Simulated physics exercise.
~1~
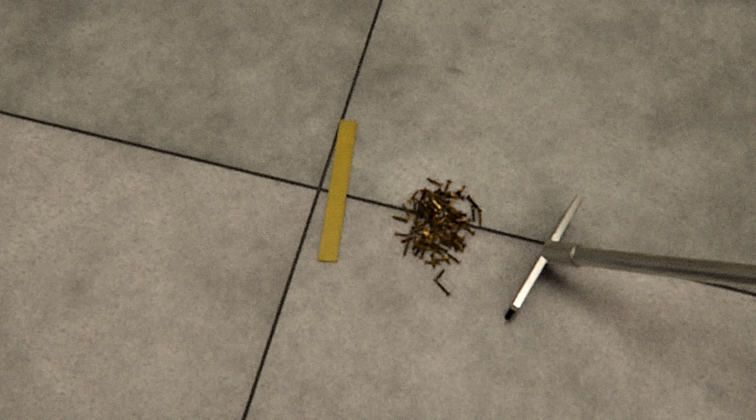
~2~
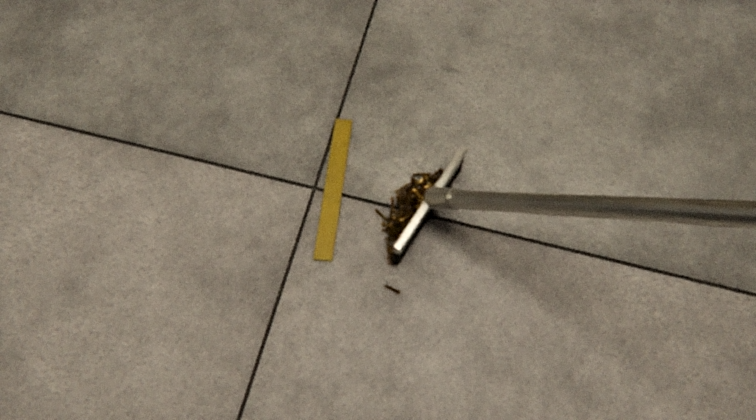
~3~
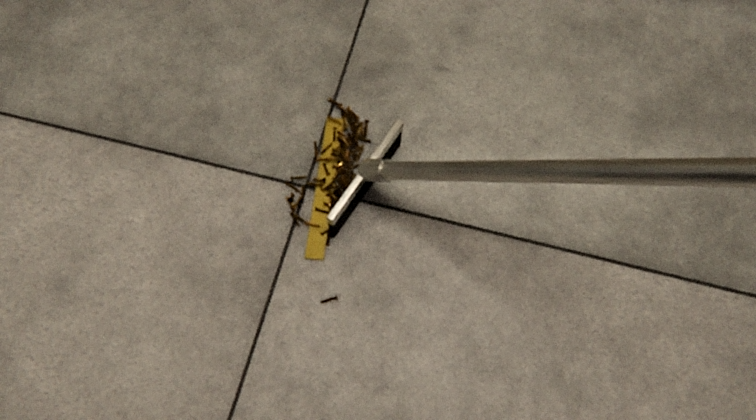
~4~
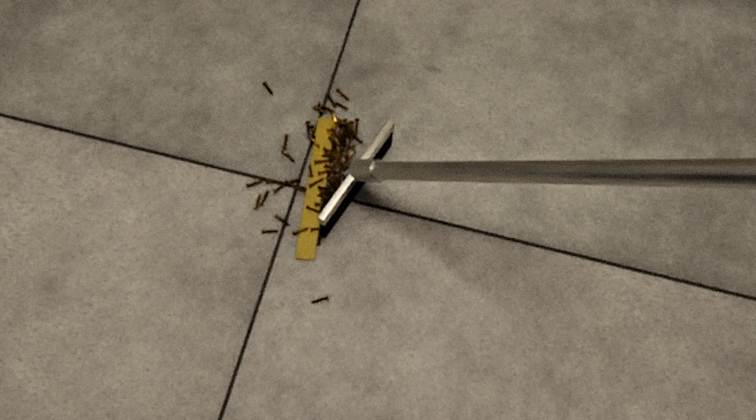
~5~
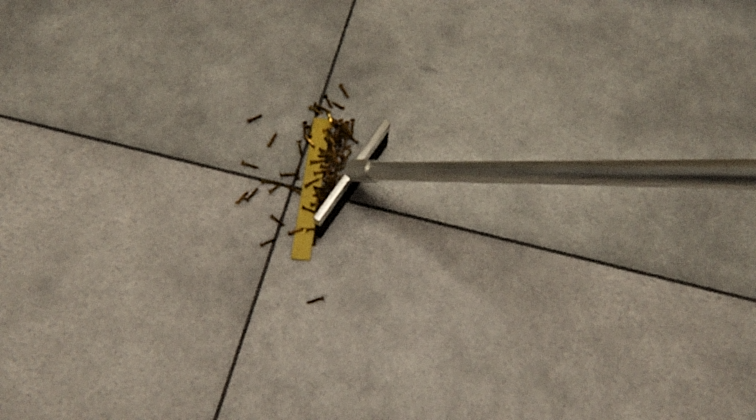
On a grey tiled floor, a squeegee pushed a pile of small brass-coloured screws left onto a flat yellow strip, where the blade stopped and some screws scattered past it, leaving many heaped between blade and strip and one stray below.
